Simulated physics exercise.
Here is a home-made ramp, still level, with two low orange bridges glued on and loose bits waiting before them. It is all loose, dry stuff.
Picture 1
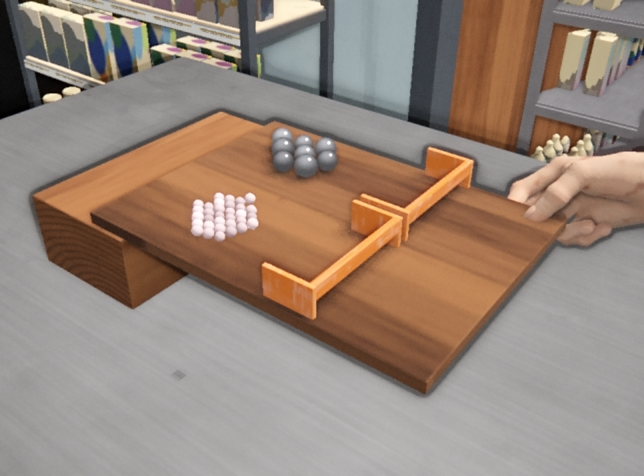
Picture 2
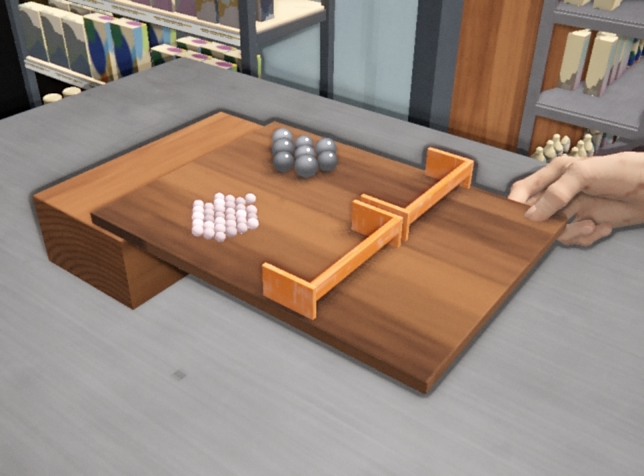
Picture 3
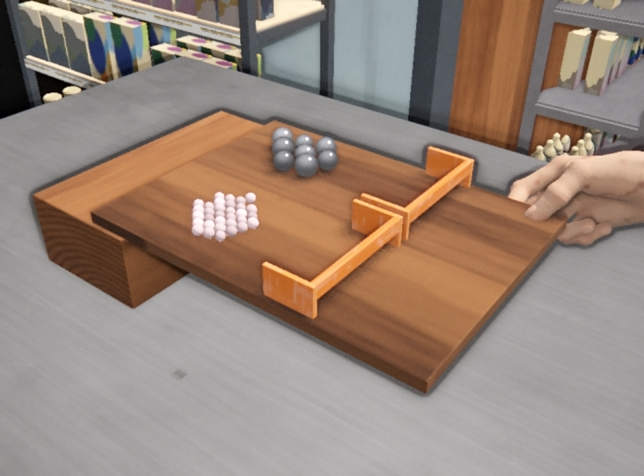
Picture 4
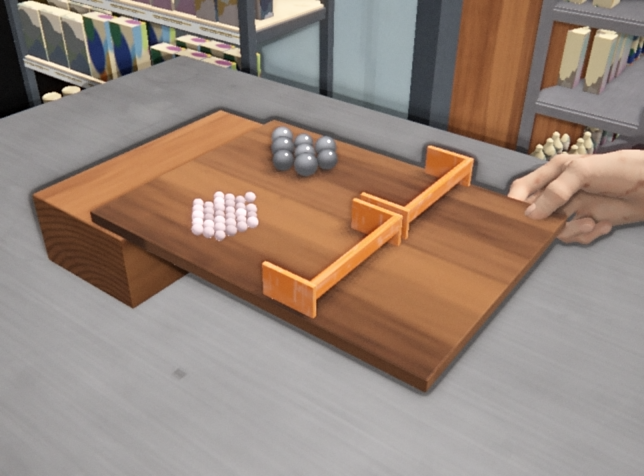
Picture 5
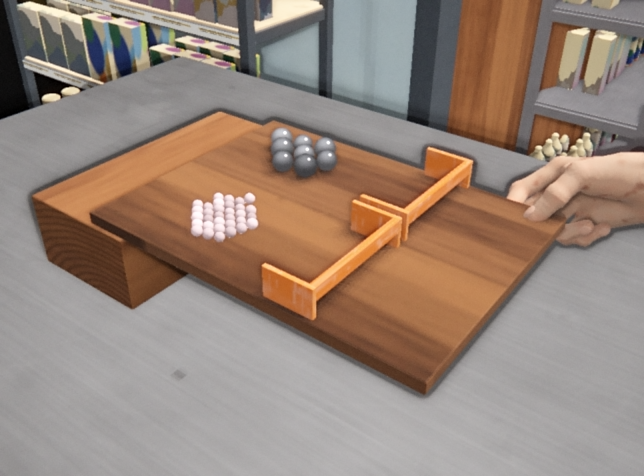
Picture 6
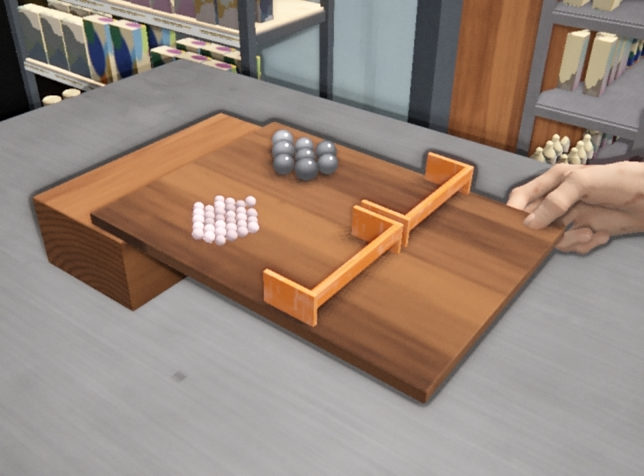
A hand holds a wooden board with grey and pale balls, then lowers it very slightly.
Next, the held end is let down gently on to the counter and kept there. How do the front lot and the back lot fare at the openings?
In the end the front lot passes beneath the bar, and the back lot lodges against the bar.
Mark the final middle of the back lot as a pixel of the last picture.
Near (414, 241).
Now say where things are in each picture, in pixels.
Held end of the board (420, 373), level; block (183, 198), about a quarter as high as the board is long; front lot (219, 216), some sugar pearls; back lot (305, 155), a few steel balls; front gate (358, 256), its slot higher than a piece; back gate (439, 191), its slot lower than a piece, in the first picture.
Held end of the board (420, 374), level; back lot (305, 155), in the second picture.
Held end of the board (421, 373), level; front lot (220, 216), in the third picture.
Held end of the board (420, 372), level; back lot (305, 154), in the fourth picture.
Held end of the board (420, 374), level; front lot (219, 217), in the fifth picture.
Held end of the board (420, 383), down by 2°; block (183, 199); front lot (220, 220), not moving; back lot (305, 158), not moving; front gate (358, 263); back gate (439, 197), in the sixth picture.
Then, 0.29 s later than the last frame, board sloping at 9°; front lot where it was; back lot on its way down.
Then, 0.60 s later than the last frame, board sloping at 15°; front lot on its way down; back lot has reached its gate.
Then, 0.97 s later than the last frame, board resting at 15°; front lot every one past its gate; back lot has reached its gate.
When it is over, board resting at 15°; front lot every one past its gate; back lot gathered behind its gate.
